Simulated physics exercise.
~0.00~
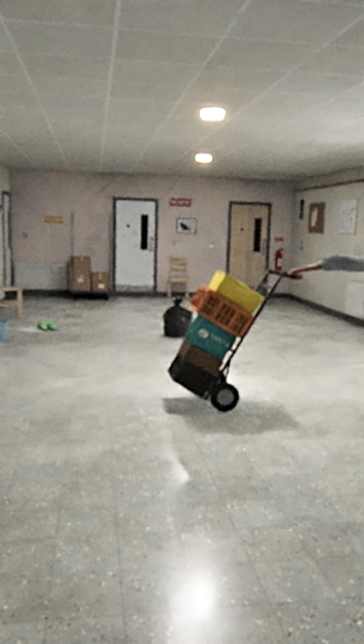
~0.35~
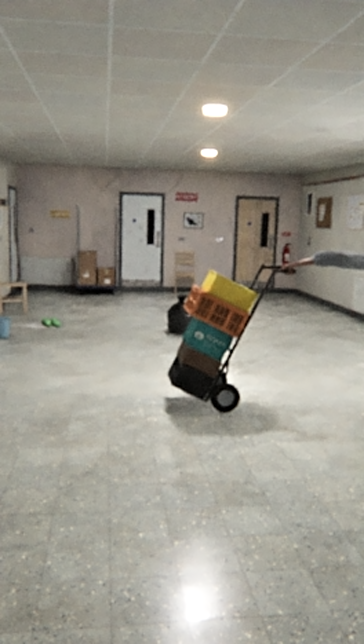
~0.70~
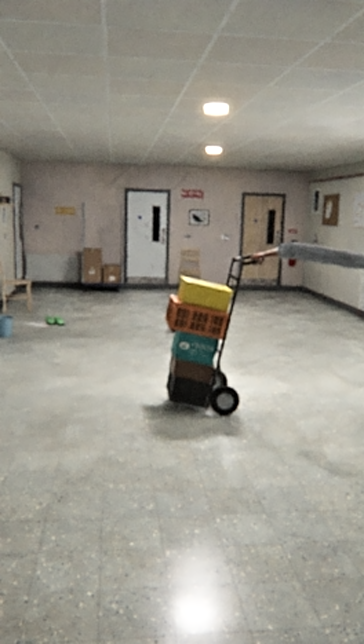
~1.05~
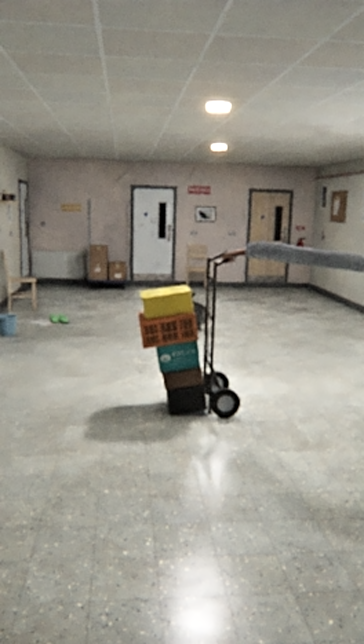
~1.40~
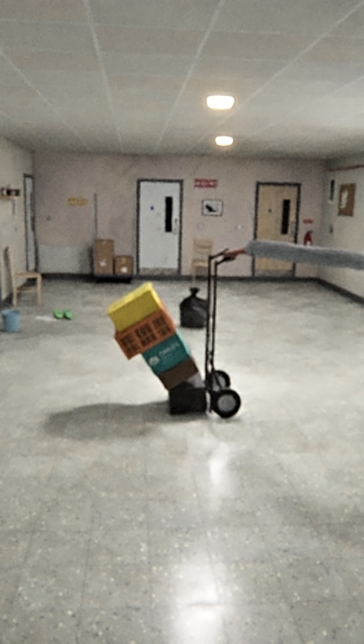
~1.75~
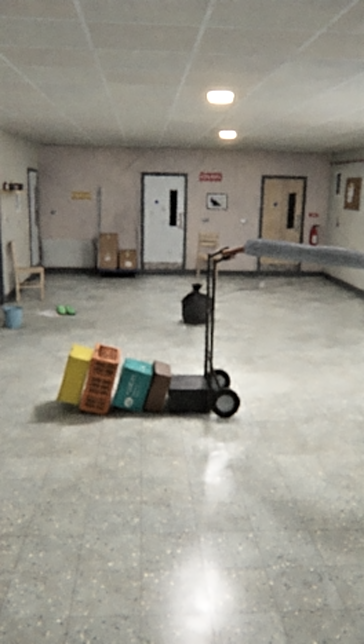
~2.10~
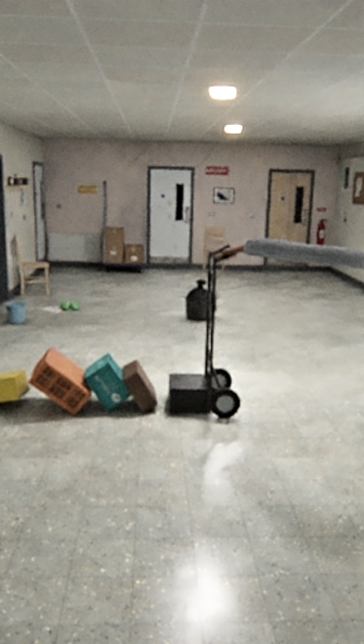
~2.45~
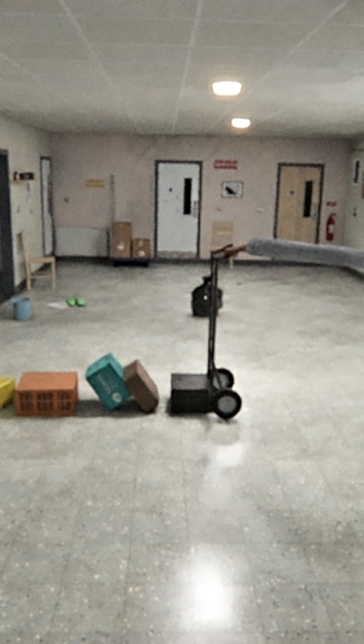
Stacked crates and boxes toppling left off a sack truck as an arm swings it upright, leaving only the black crate aboard.
